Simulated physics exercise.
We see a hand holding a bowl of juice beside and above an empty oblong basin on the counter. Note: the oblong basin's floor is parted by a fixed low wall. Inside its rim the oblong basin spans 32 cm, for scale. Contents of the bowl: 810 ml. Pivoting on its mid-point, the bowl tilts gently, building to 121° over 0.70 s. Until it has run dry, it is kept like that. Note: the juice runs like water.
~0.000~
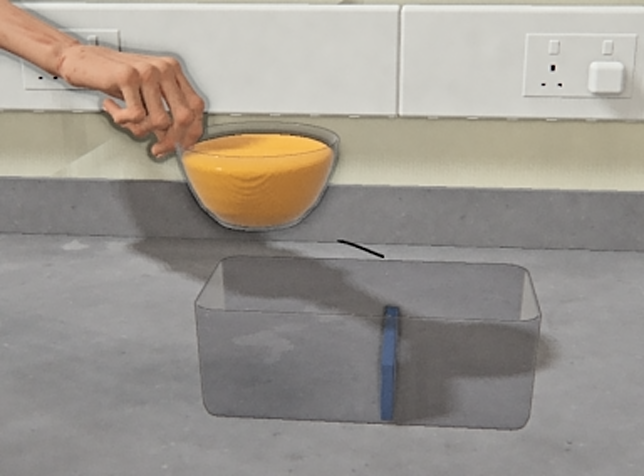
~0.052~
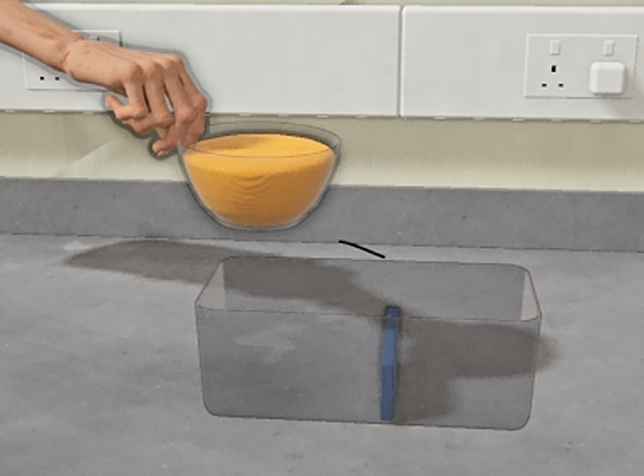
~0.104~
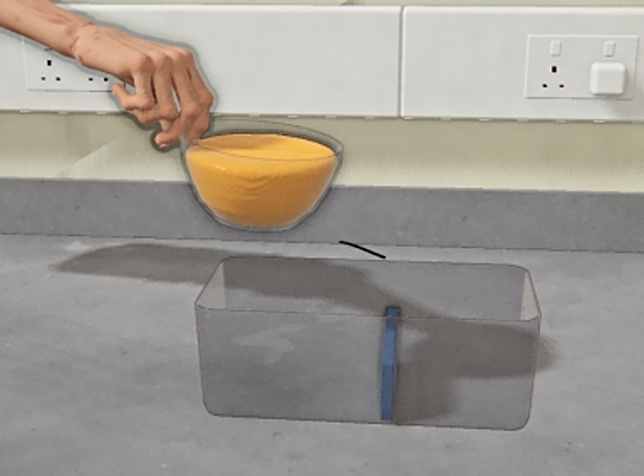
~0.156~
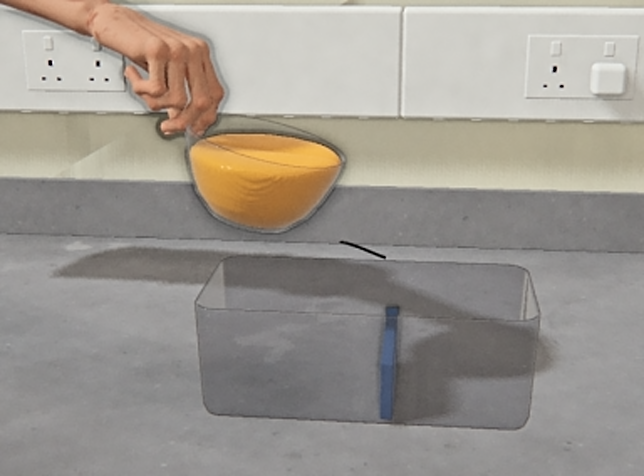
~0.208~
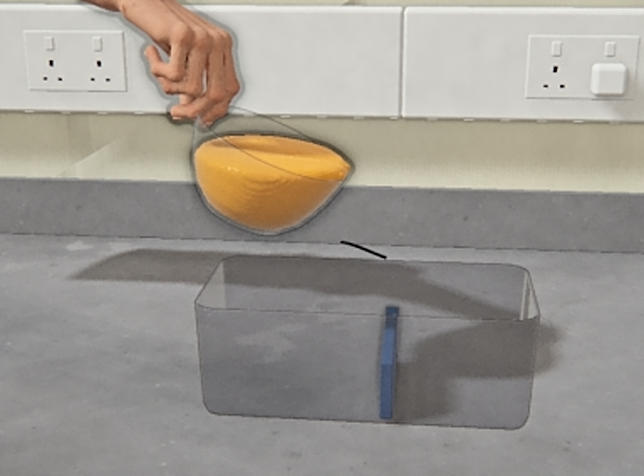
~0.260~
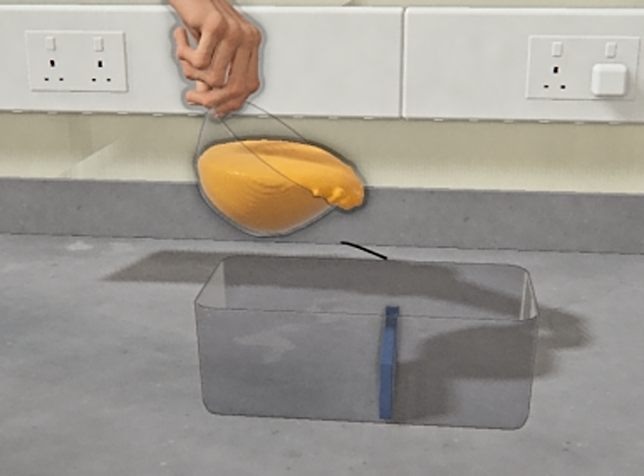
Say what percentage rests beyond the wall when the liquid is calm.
Roughly 32 per cent rests beyond the wall.
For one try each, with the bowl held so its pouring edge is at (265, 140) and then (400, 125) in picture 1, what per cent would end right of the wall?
Respectively 10 and 75 %.
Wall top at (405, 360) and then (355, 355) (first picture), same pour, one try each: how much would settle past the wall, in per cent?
One try each: Around 35 percent and then around 65 percent.
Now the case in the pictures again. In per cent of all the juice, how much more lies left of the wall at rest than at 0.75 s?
I'd put it near 3 percent.
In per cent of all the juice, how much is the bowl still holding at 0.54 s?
Roughly 7 %.
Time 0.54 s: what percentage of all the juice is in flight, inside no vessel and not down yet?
Estimate: About 16 % of all of it.
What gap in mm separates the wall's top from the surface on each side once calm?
Left about 40 mm, right about 46 mm.
After 0.54 s the tilt is 106° and 7 per cent is still to pour, 42 is left of the wall and 35 right of it.
After 0.75 s the tilt is 121° and 0 per cent is still to pour, 59 is left of the wall and 31 right of it.
After 0.96 s the tilt is 121° and 0 per cent is still to pour, 62 is left of the wall and 32 right of it.
After 1.20 s the tilt is 121° and 0 per cent is still to pour, 62 is left of the wall and 32 right of it.
In the end 62 per cent lies left of the wall, 32 right of it and 6 outside.
